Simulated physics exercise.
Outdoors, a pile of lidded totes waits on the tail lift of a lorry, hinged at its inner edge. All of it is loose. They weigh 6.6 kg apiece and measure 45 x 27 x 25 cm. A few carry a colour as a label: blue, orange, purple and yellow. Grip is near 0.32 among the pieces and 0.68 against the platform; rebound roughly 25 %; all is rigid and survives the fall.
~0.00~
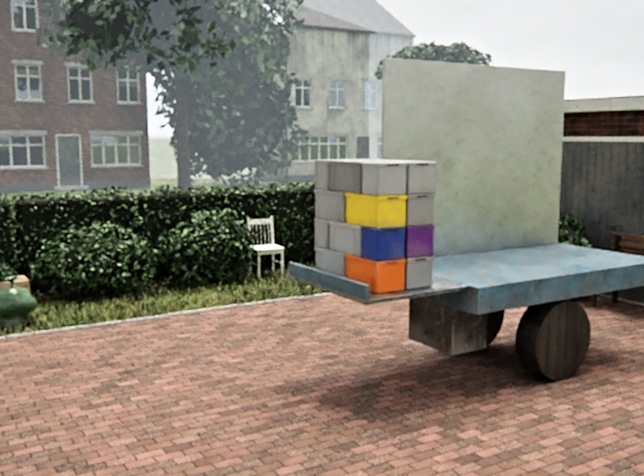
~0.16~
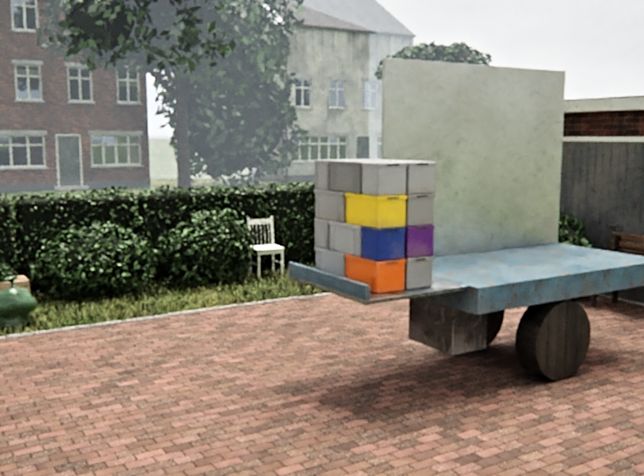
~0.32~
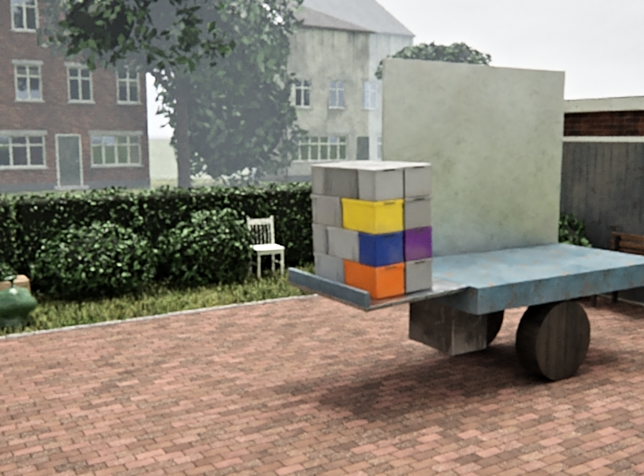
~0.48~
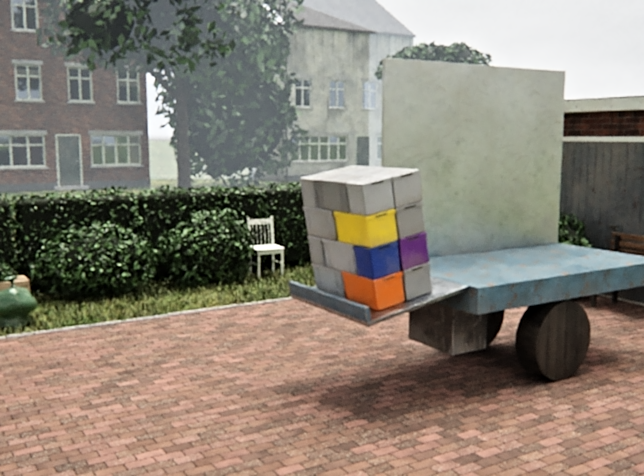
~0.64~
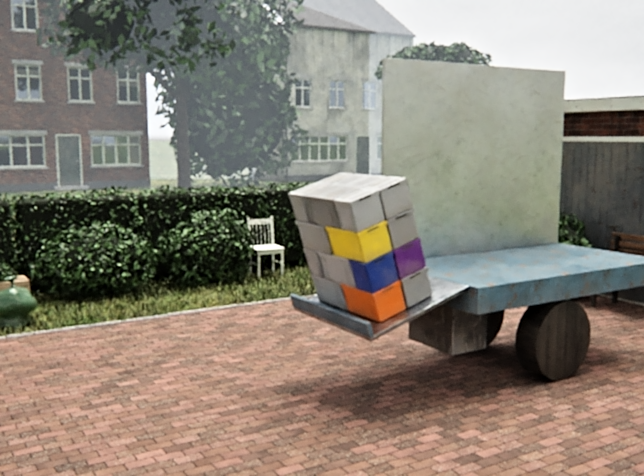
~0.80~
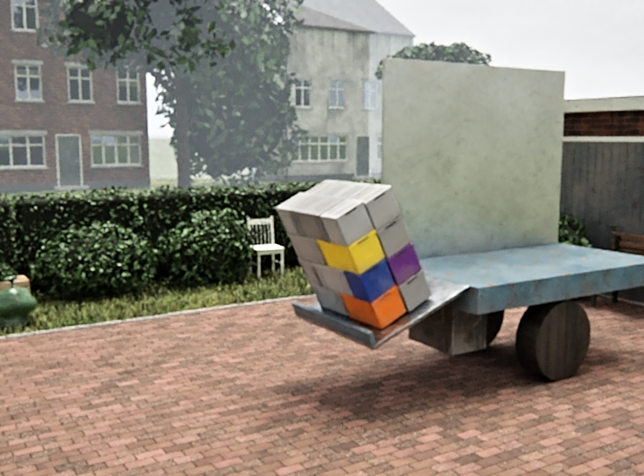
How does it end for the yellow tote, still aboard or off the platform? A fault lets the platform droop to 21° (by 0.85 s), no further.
The yellow tote drops off.
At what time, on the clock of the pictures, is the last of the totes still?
Near 2.5 s.
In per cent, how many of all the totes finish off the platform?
Roughly 65 per cent of them.
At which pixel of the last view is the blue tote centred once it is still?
At about (306, 409).
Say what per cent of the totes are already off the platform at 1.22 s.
At that moment 55 per cent.
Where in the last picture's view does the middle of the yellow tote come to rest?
Near (261, 419).
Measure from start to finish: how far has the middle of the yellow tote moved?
About 180 cm.
After 0.98 s, slope 21°; none of the 20 totes off the platform, 19 disturbed; yellow tote 19° from how it stood; orange tote 19° from how it stood.
After 1.22 s, slope 21°; 11 of the 20 totes off the platform; yellow tote 48° from how it stood, 21 cm lower; orange tote 51° from how it stood.
After 1.72 s, slope 21°; 13 of the 20 totes off the platform; yellow tote on its side; blue tote on its side.
In the end (2.6 s), slope 21°; 13 of the 20 totes off the platform; yellow tote on its side; blue tote on its side; purple tote 53° from how it stood. From the last view, middles, yellow tote near (261, 419), blue tote near (306, 409).
